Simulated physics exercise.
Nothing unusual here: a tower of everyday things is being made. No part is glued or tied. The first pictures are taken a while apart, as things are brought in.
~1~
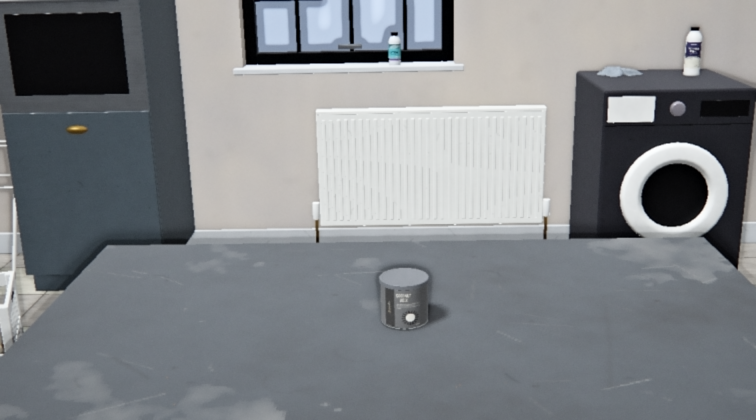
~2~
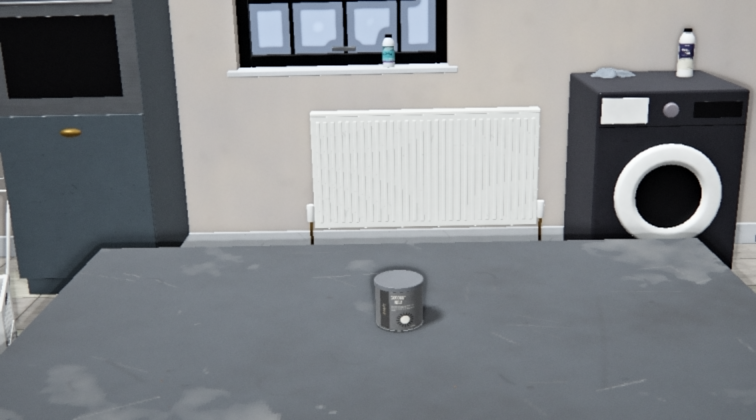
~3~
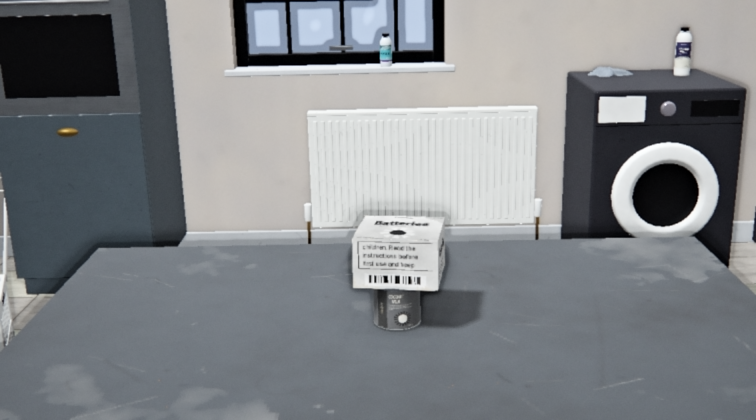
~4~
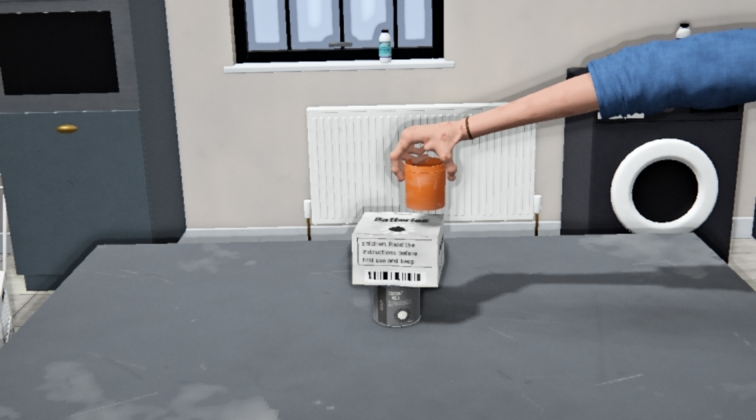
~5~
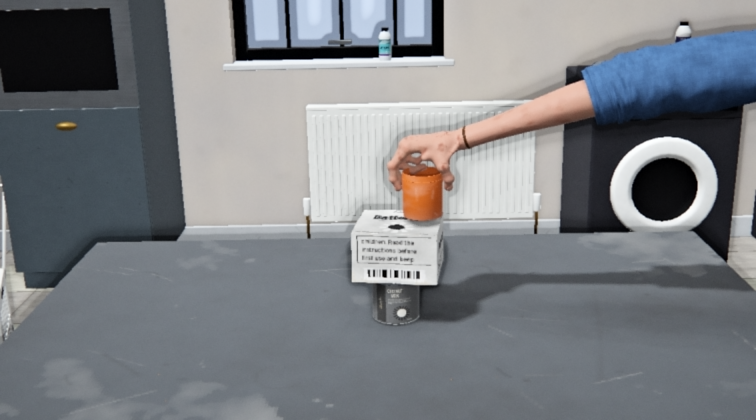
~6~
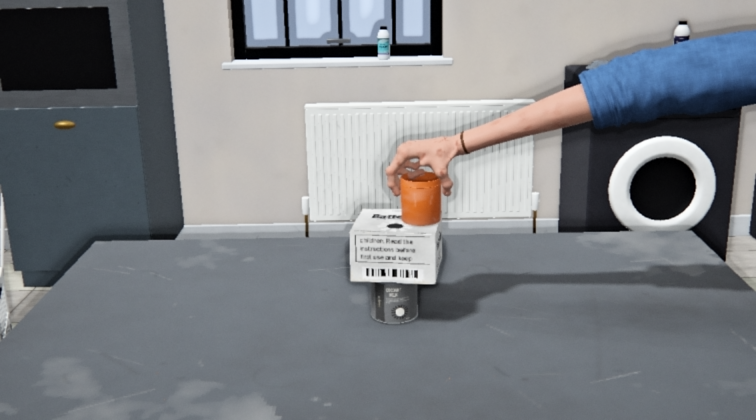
In the video, a small grey tin stands on a dark table in a room with a radiator, then a white box appears on top of it, and a hand lowers an orange cup onto the box's right side, still holding it.
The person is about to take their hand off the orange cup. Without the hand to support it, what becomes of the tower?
It is going to stay together.
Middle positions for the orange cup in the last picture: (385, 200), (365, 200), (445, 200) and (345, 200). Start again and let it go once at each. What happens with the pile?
Try 1: Stable. Try 2: Stable. Try 3: Falls over. Try 4: Falls over.
Then, 0.20 s later than the last frame, all is still.
Then, 0.40 s later than the last frame, orange cup resting near (421, 199).
When it is over, all 3 as before. End places, in pixels of the last picture, orange cup near (421, 199). The pile stays up.
